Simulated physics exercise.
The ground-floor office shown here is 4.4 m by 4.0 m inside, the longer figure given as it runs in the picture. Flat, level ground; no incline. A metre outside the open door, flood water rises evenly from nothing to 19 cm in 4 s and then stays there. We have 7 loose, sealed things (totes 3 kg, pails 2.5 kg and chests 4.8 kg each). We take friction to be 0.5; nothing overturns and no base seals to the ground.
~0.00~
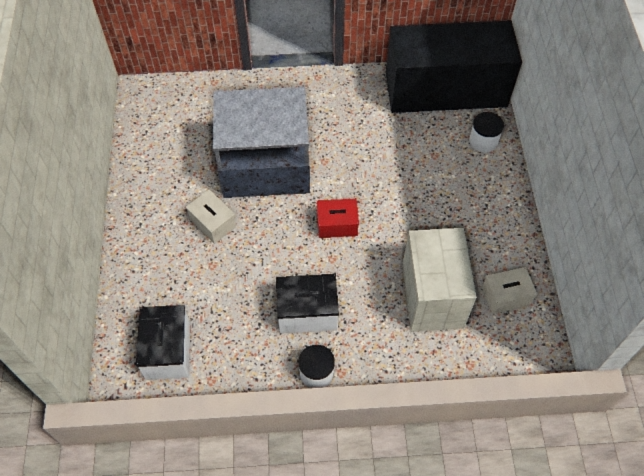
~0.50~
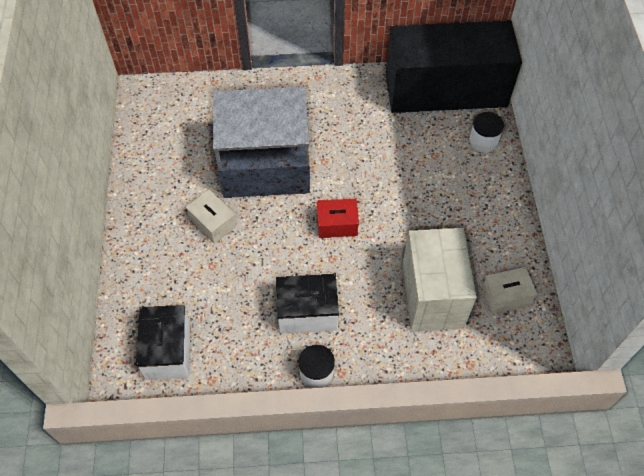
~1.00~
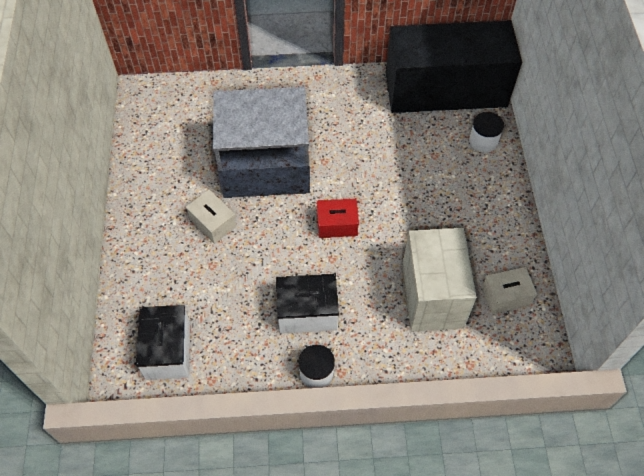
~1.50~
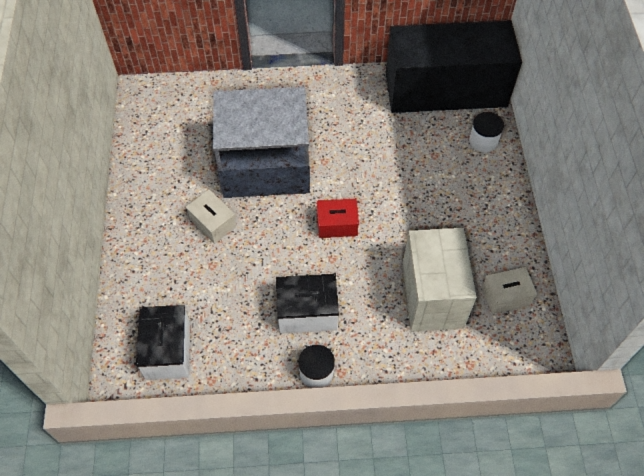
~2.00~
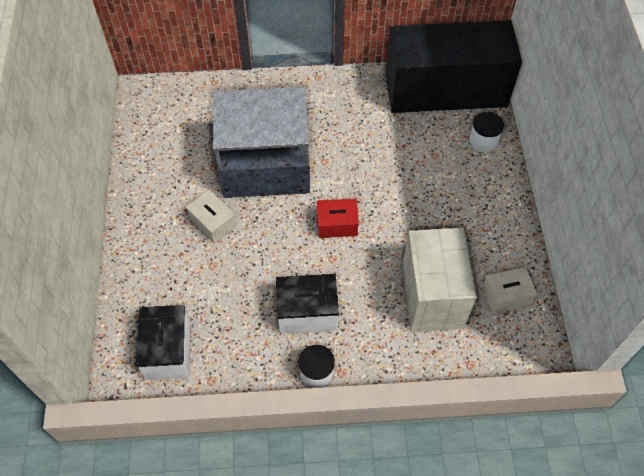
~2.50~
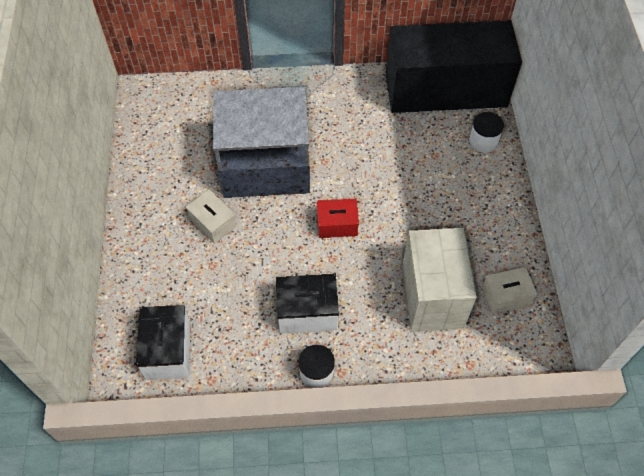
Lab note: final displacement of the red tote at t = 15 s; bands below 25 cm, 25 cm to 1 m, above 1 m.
Band: 25 cm to 1 m.
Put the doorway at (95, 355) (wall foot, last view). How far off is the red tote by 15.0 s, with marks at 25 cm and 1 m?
As for the red tote, it winds up a long way off.
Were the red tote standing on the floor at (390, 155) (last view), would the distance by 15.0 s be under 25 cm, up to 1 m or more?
Answer: It covers a big distance.
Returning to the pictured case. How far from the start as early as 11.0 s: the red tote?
By that time, close to 50 cm.
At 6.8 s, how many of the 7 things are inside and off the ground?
At that time the total is 0.
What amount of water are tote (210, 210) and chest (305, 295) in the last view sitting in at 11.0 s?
2 and 5 cm.
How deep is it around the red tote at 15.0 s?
Depth approx. 6 cm.
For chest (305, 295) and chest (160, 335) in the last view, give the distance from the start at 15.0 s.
Shifts: 80 cm / 120 cm.
After 3.5 s the red tote is near (338, 212), 0.0 m from its start, aground; 0 afloat.
After 6.8 s the red tote is near (331, 259), 0.5 m from its start, aground; 0 afloat.
After 11.0 s the red tote is near (318, 255), 0.5 m from its start, afloat; 6 afloat.
After 15.0 s the red tote is near (341, 268), 0.6 m from its start, afloat; 7 afloat.
